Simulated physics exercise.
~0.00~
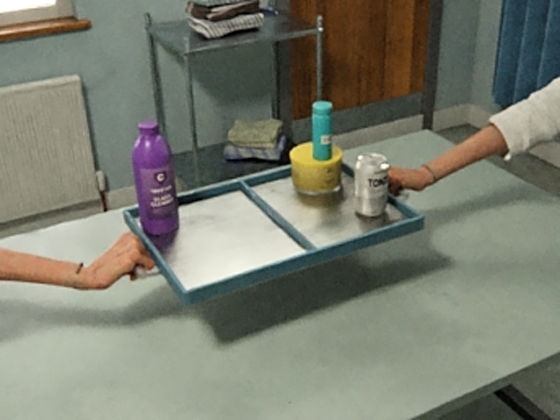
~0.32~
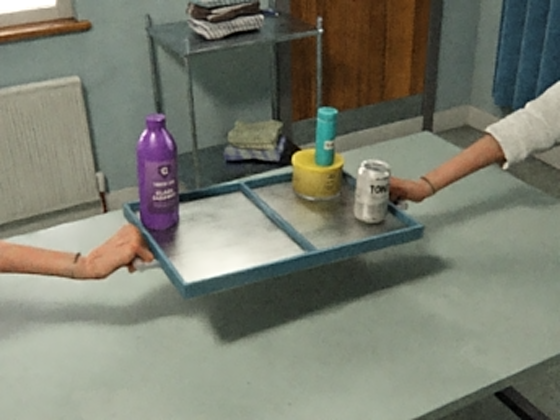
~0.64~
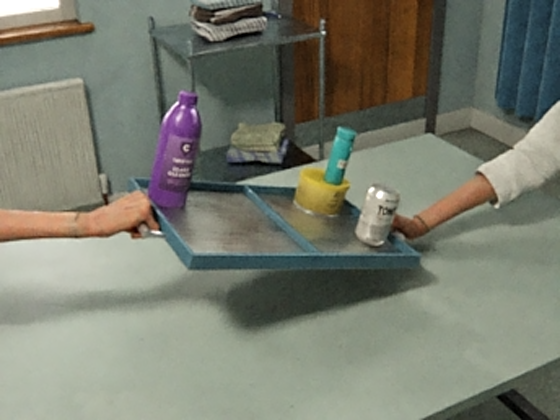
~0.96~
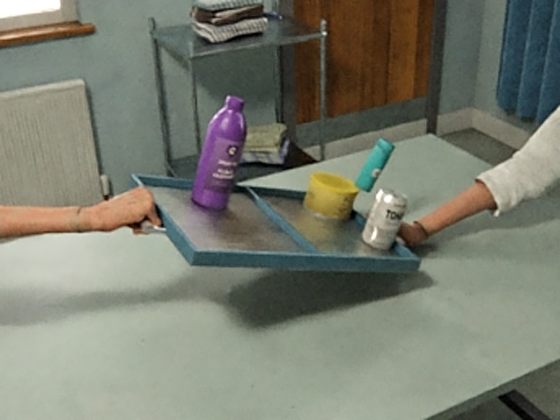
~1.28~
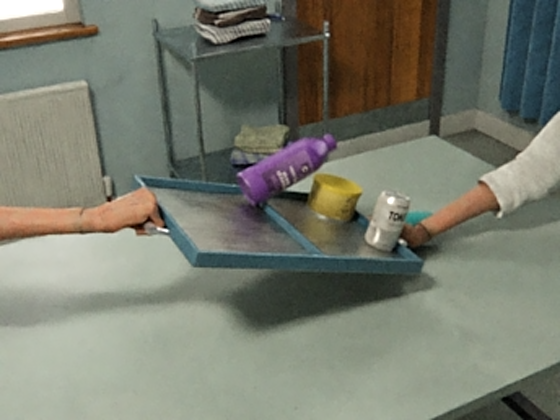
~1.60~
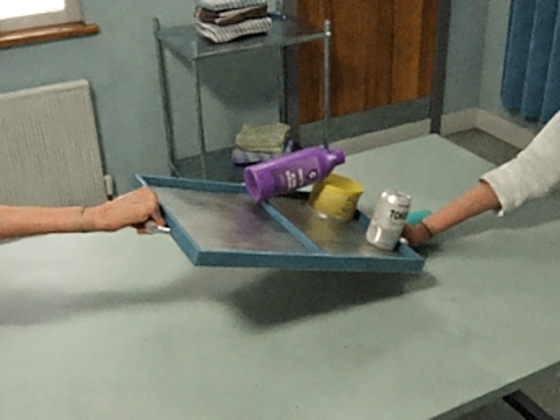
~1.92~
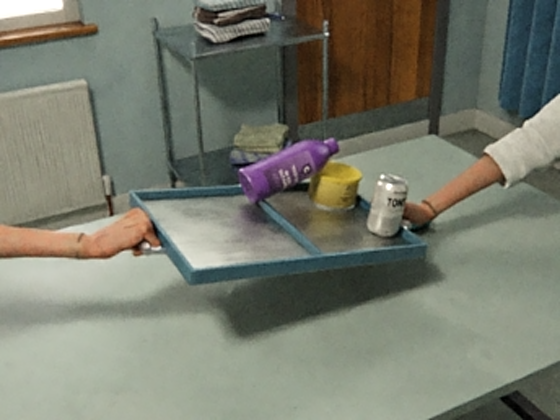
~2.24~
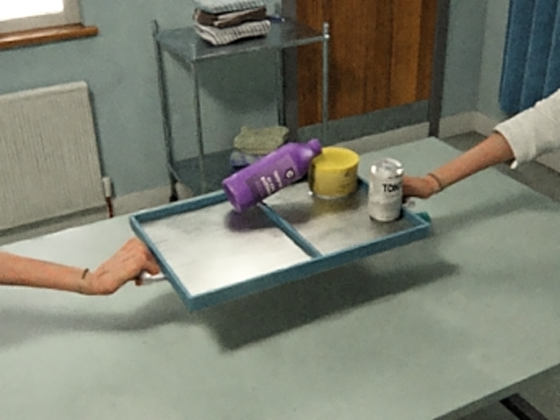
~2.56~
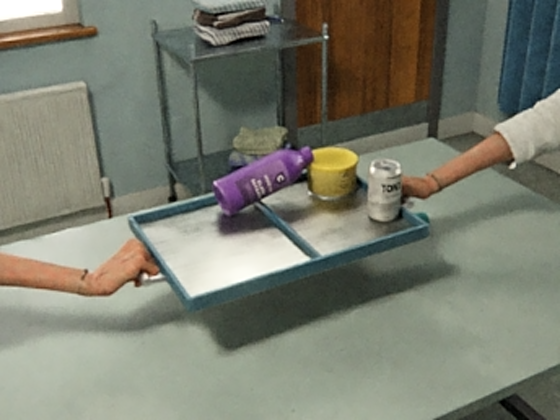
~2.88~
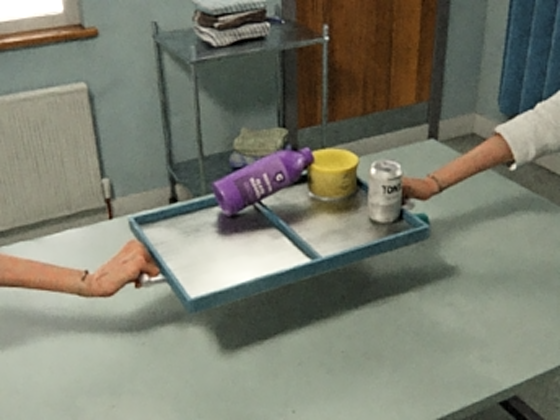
The video shows two hands tilting a blue-rimmed tray down to the right, so a turquoise shaker topples off a yellow tub and a purple bottle falls over; the tray is levelled, leaving the bottle lying on it, the white can and tub upright, and the shaker off the tray.
